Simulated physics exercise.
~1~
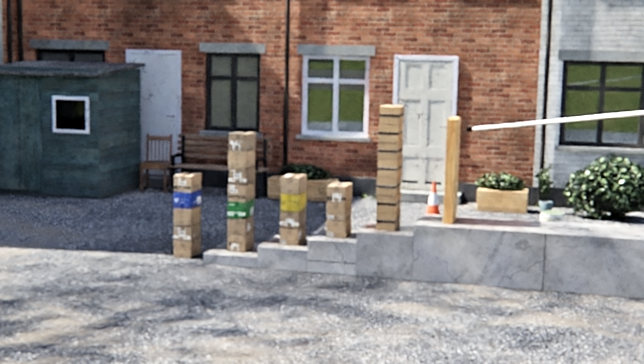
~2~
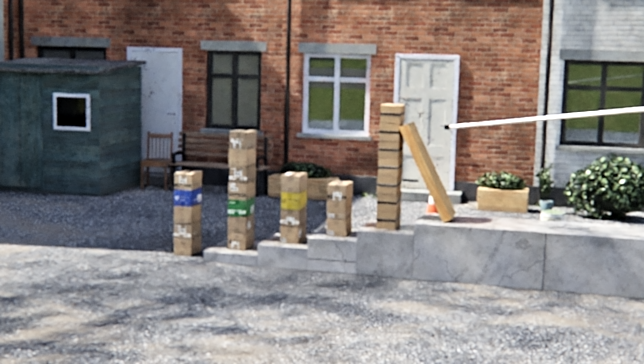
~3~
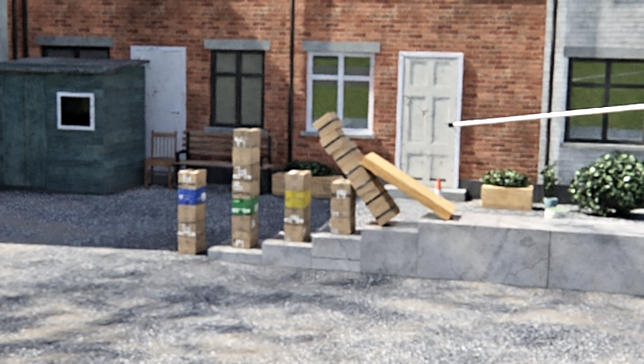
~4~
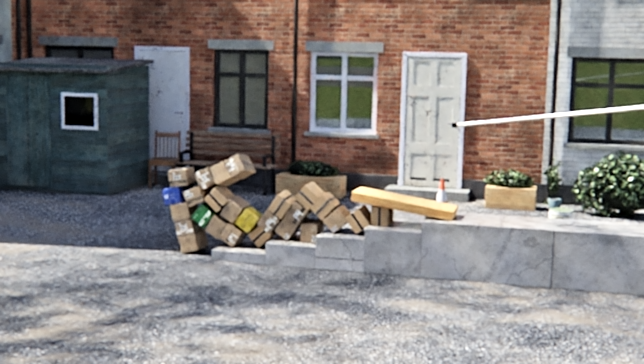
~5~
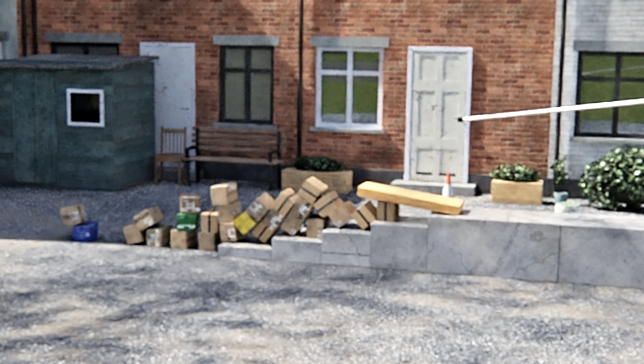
A white pole tipped a tall wooden board left into the nearest stack of parcels, which toppled down the steps into the other stacks, leaving them all in a jumbled heap, with the blue-banded parcel lying farthest left on the gravel.
